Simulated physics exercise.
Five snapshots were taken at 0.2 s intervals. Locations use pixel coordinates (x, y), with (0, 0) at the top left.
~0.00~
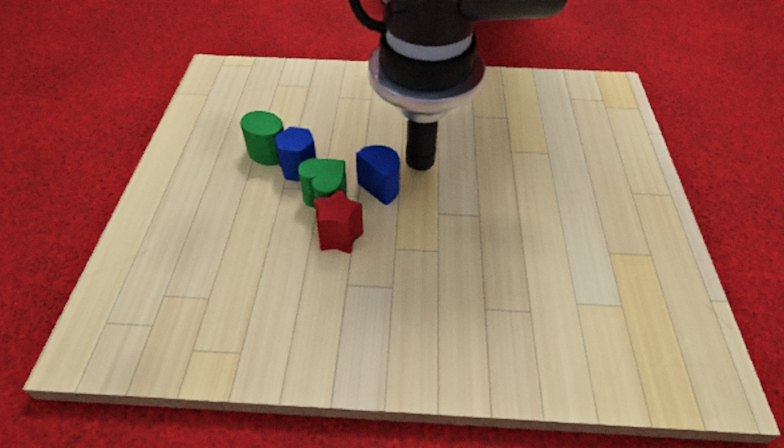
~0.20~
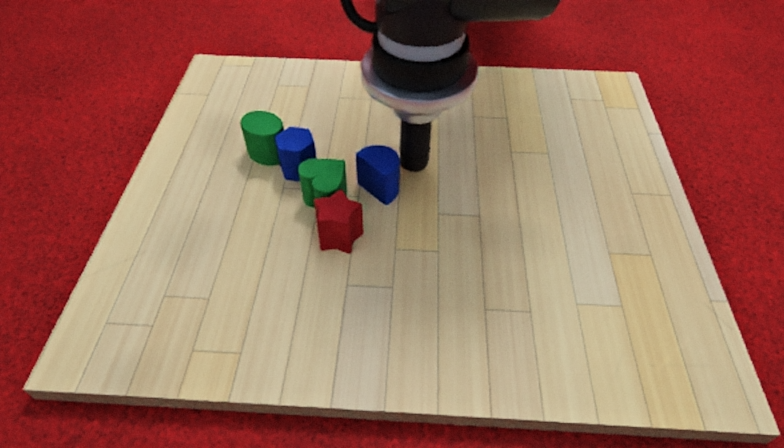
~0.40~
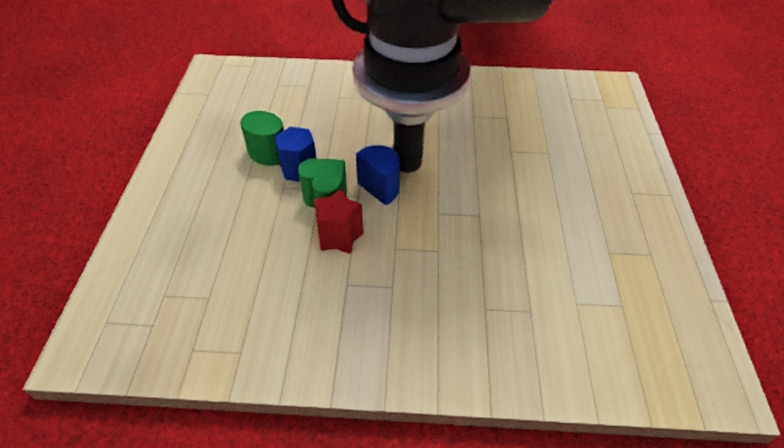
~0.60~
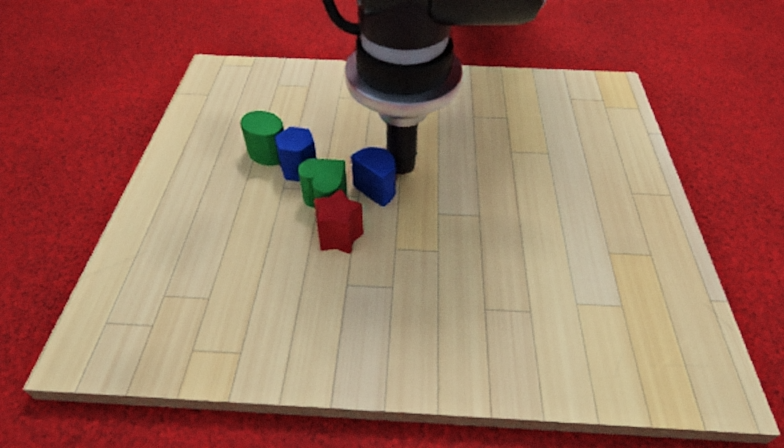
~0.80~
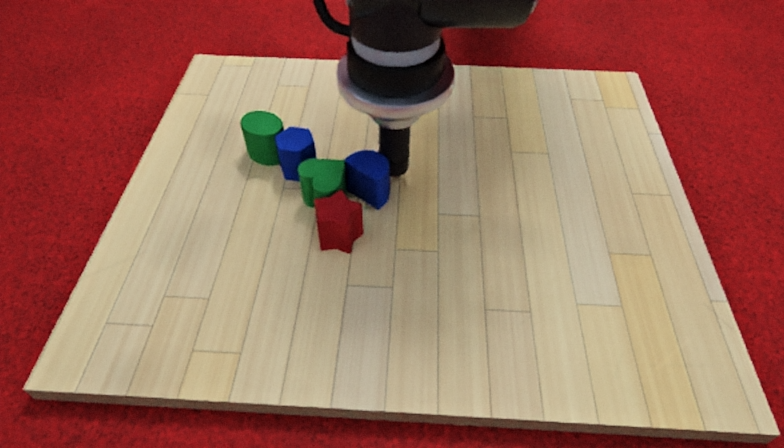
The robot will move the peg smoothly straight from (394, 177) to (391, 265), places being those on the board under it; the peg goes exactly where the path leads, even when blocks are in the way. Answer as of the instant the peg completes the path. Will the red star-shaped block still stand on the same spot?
Yes, it checks out.
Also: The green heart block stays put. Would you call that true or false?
True
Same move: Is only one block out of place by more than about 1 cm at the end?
In short: Yes.
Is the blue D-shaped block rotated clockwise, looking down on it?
I expect so.
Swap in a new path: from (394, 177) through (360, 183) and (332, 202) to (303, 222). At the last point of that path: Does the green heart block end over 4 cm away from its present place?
Answer: Yes.
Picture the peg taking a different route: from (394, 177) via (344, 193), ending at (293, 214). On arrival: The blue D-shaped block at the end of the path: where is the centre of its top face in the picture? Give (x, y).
Just about (257, 201).
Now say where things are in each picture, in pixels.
The first frame shows peg tip at (420, 162); block tops, green heart block at (323, 172); red star-shaped block at (336, 207); blue D-shaped block at (380, 157).
The second frame shows peg at (414, 163); blocks unchanged.
The third frame shows peg at (408, 164); blocks unchanged.
The fourth frame shows peg at (401, 165); blue D-shaped block at (376, 159).
The fifth frame shows peg at (394, 168); green heart block at (323, 172); red star-shaped block at (336, 207); blue D-shaped block at (370, 162).
On the path given first. One third of the way, peg at (393, 195); blue D-shaped block at (359, 171), turned 45° clockwise.
Two thirds of the way, peg at (392, 224); blue D-shaped block at (359, 171), turned 45° clockwise.
At the end, peg at (392, 256); green heart block in place; red star-shaped block in place; blue D-shaped block at (359, 171), turned 45° clockwise.
